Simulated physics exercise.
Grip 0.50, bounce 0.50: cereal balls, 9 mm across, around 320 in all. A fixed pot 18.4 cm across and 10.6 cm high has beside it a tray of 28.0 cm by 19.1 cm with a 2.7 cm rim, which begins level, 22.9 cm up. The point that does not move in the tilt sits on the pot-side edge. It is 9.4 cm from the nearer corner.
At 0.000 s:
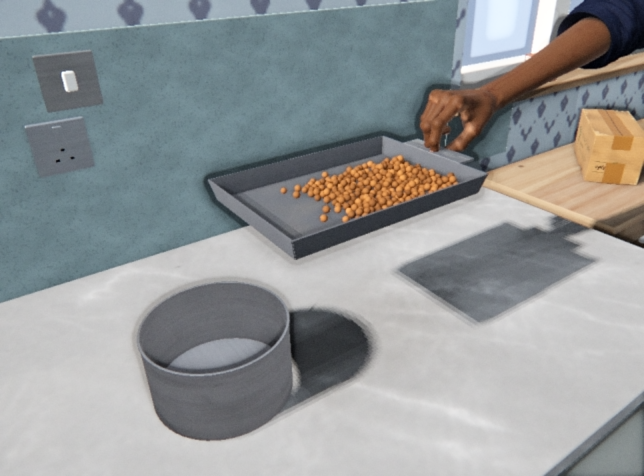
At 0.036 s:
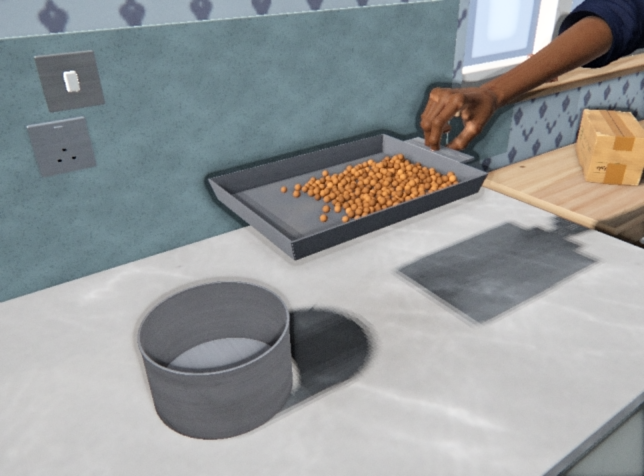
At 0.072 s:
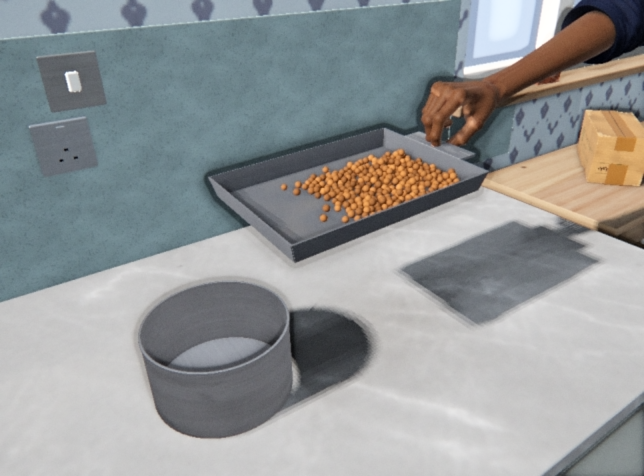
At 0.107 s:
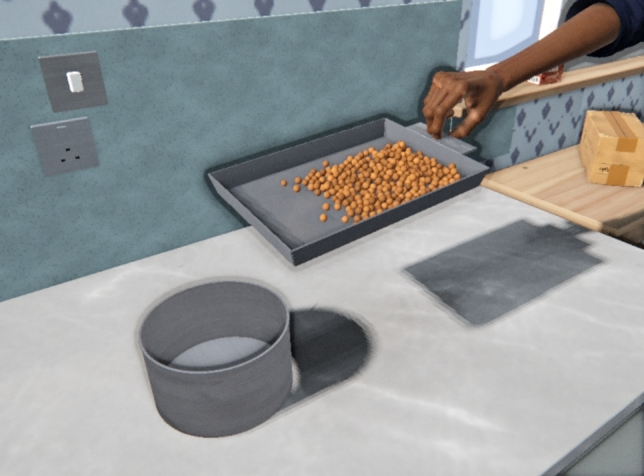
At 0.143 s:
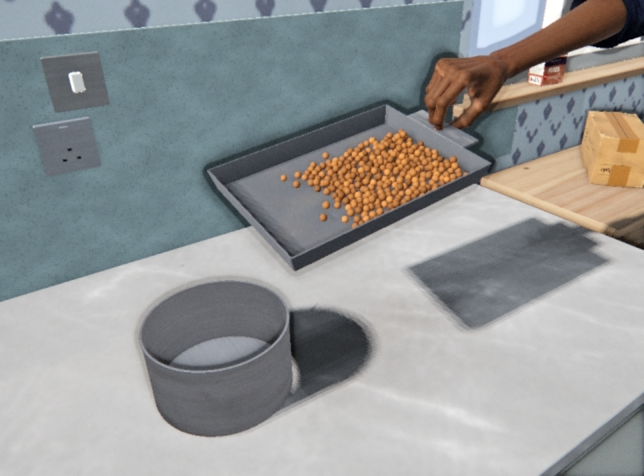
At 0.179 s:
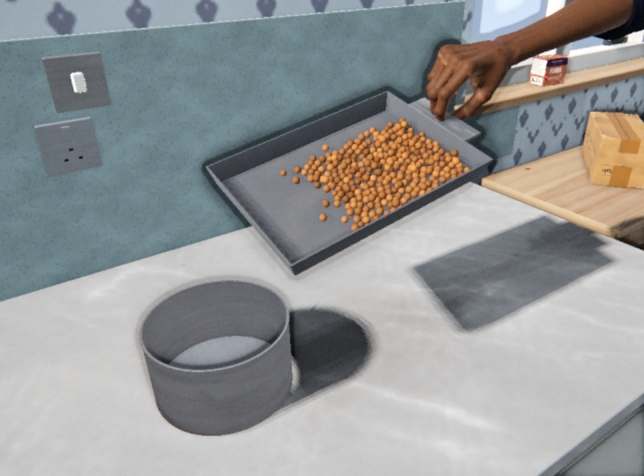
A hand reaching in from the upper right holds the far end of a dark grey tray of orange-brown cereal balls, seen from slightly above a pale kitchen counter. A round grey pot stands in the left foreground, with a teal wall and sockets behind and a cardboard box at right. The tray starts level, then the hand tilts it increasingly towards the pot side, while the view shifts very slightly.
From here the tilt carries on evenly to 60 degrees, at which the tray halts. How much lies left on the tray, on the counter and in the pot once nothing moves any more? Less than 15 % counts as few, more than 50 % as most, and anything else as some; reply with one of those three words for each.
Here it is: Left on the tray: Most, counter: Some, pot: Few.
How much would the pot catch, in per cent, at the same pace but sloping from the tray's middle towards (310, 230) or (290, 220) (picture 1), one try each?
That would be close to 10 per cent, then close to 20 per cent.
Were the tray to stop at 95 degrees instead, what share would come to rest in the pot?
Around 5 in a hundred.
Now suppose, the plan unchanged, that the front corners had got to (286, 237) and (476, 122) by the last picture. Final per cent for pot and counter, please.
Pot: 30, counter: 10.
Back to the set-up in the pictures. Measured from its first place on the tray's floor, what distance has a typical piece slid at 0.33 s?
It has moved some 1 cm from its start.
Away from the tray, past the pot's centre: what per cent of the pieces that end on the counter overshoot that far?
Share past the middle: Roughly 40 percent.
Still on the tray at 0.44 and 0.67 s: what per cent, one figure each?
100 then 90.
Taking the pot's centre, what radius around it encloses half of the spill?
Distance: Around 18 cm.
After 0.33 s, tilt 40 degrees; the tray holds 100 %, the pot 0 %.
After 0.44 s, tilt 56 degrees; the tray holds 100 %, the pot 0 %.
After 0.67 s, tilt 60 degrees; the tray holds 90 %, the pot 0 %.
In the end, at 1.7 s, tray 70 %, counter 30 %, pot 0 %.
